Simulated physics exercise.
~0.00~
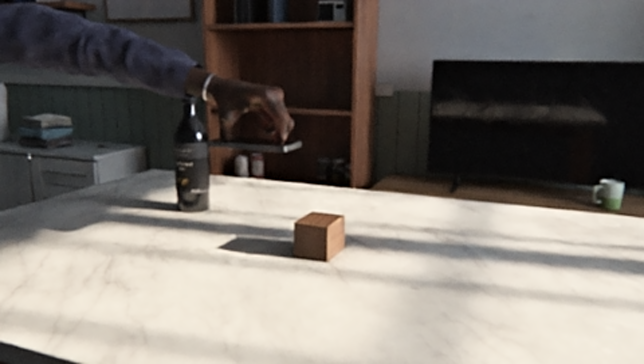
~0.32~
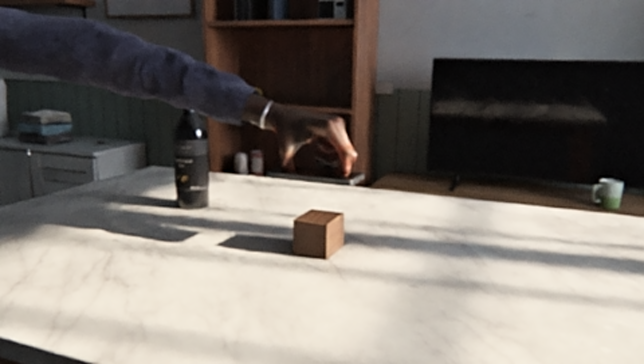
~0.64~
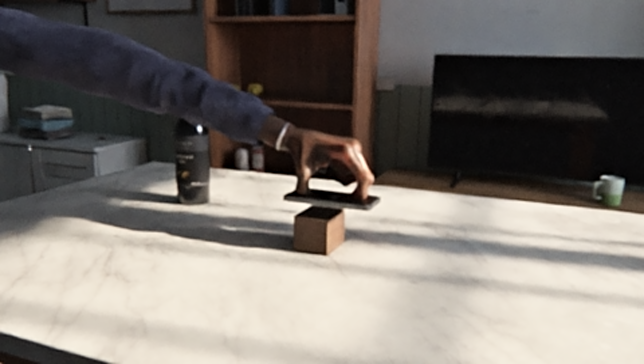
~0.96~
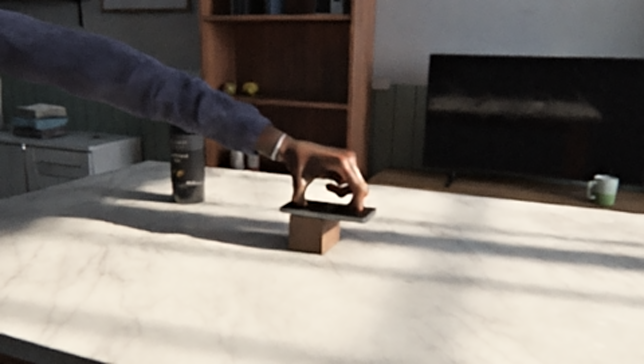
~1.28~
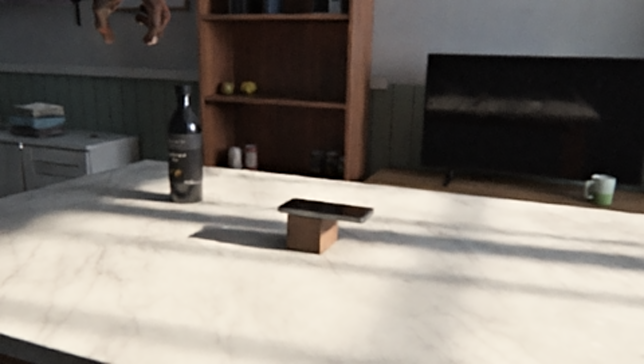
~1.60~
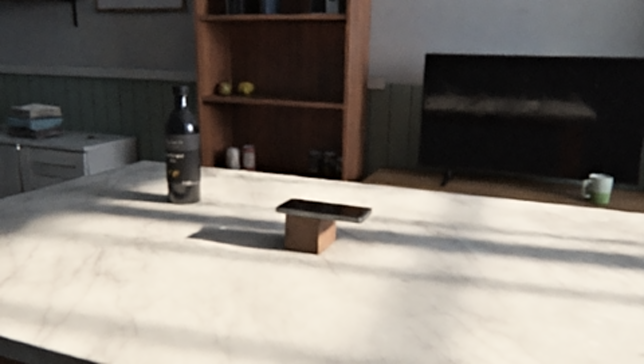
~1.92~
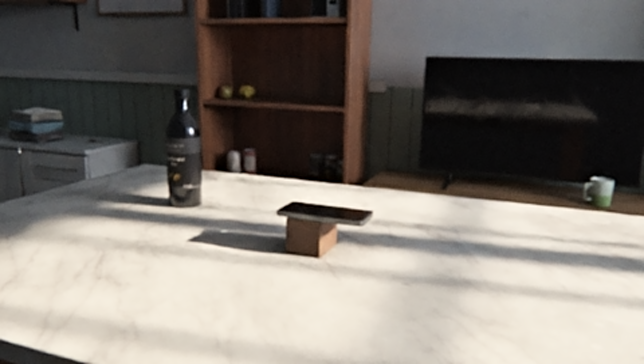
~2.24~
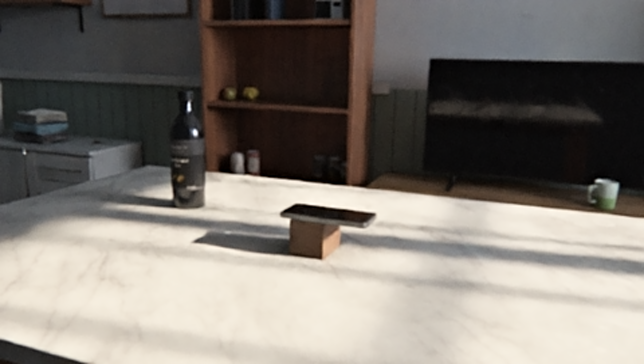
The clip opens on a pale marble-look table in streaky sunlight, with a small brown block near the middle and a black bottle standing behind it to the left. An arm in a dark sleeve reaches in from the left, holding a grey phone above the table. The hand carries the phone right and down until it hovers over the block, then lowers it flat on top. The fingers let go and the hand draws back toward the upper left, leaving the view. The phone stays balanced on the block, its ends overhanging, while the bottle stands undisturbed.
